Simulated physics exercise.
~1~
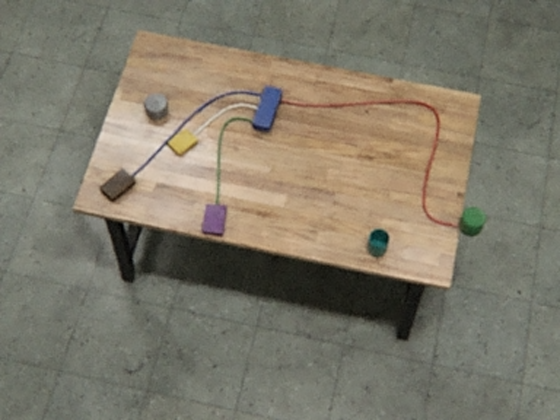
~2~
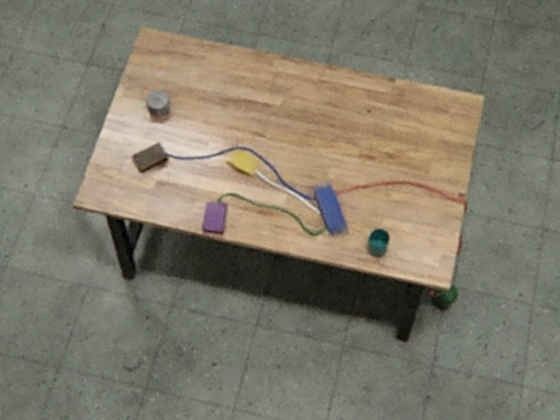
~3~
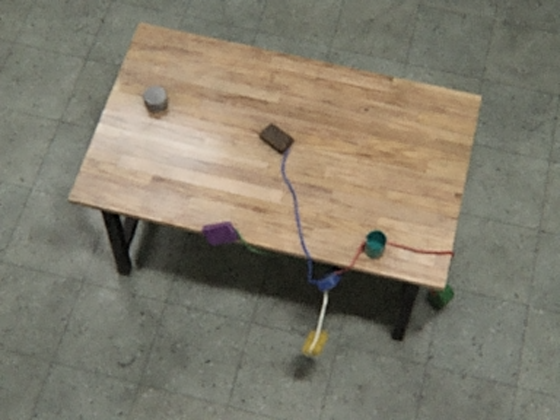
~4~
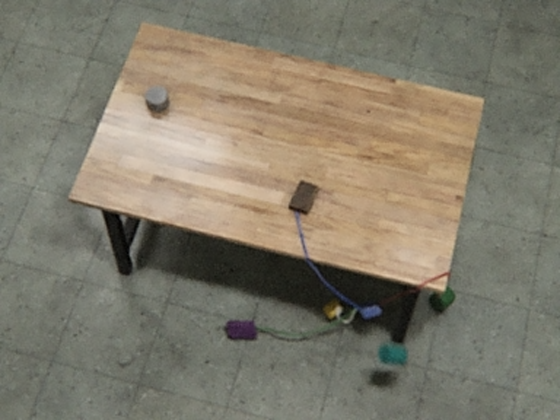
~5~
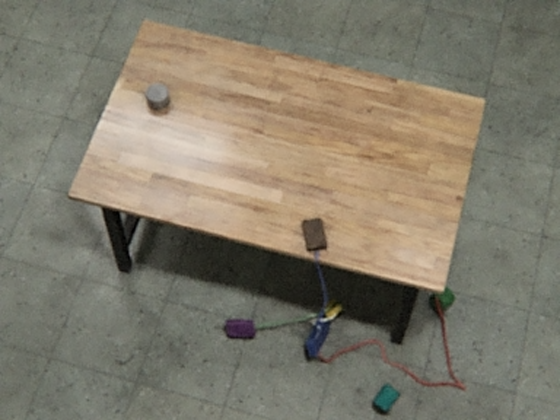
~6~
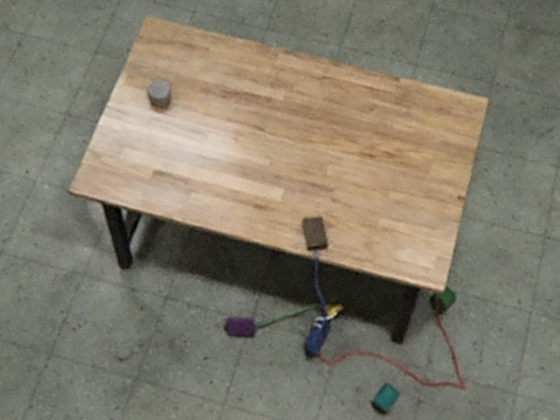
In this clip, a green speaker drops off the right side of a wooden table, dragging the cabled blue strip over the front edge, and the yellow phone, purple reader and teal mug fall too, while the black drive slides but stays on top with the grey tub.
